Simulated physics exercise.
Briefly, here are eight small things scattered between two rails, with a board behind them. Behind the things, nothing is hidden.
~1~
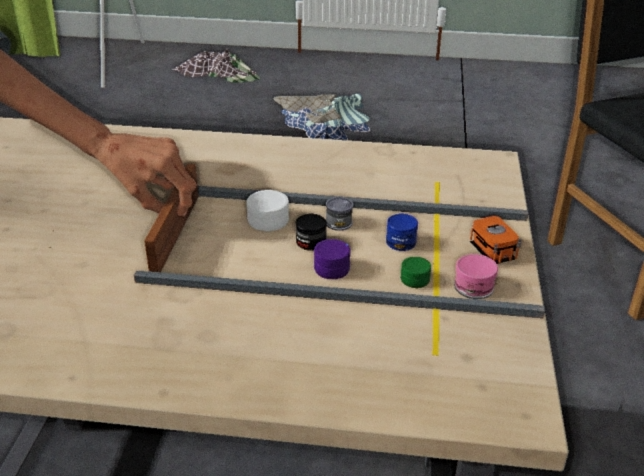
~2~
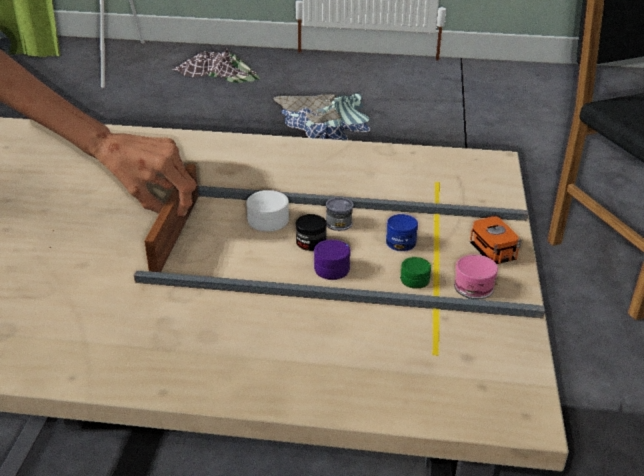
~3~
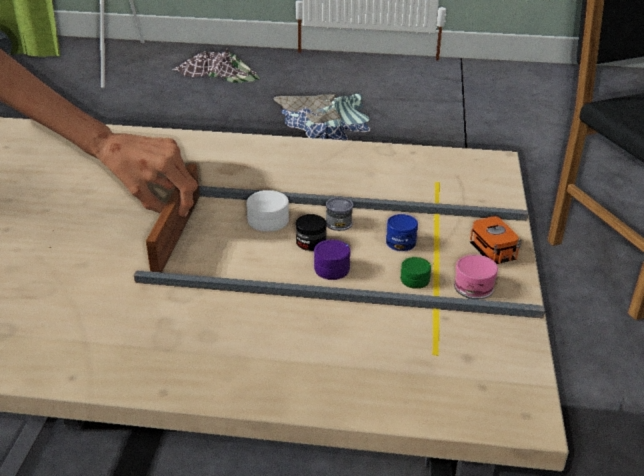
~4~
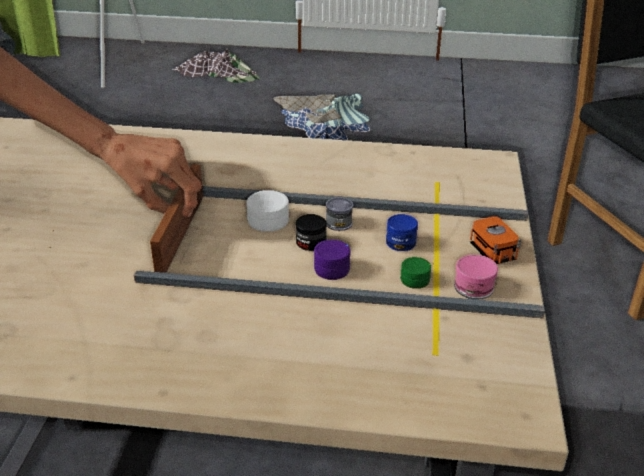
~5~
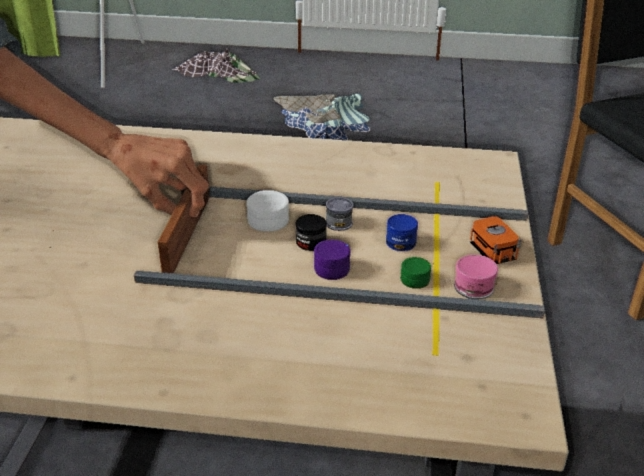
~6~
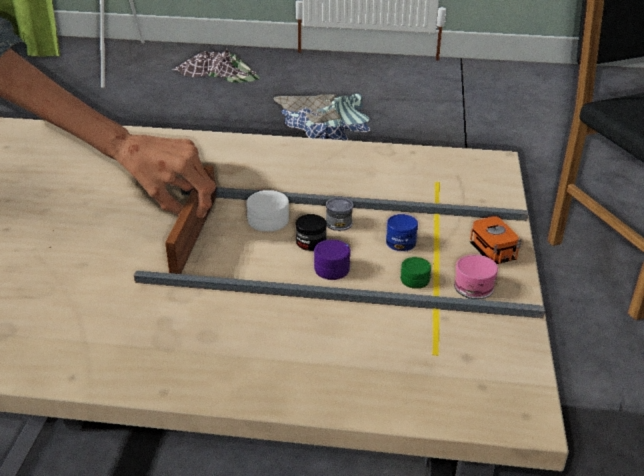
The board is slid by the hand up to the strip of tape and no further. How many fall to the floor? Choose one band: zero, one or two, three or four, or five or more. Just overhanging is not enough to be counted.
Zero.
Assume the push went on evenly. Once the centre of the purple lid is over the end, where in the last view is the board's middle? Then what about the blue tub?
Roughly (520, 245); for the second one, roughly (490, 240).
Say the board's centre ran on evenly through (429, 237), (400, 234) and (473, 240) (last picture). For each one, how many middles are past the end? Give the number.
Per position: 0 / 0 / 2.
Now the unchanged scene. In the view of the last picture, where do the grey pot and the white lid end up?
Roughly (485, 216), and the other roughly (458, 225).
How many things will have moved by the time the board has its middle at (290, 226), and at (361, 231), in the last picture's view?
First 2, then 5.
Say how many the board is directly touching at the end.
The count in contact is 3.
A little later, none off yet; orange case at rest near (494, 241); pink tin at rest near (476, 277); green lid at rest near (416, 273).
When it is over, the number that fall off is zero.
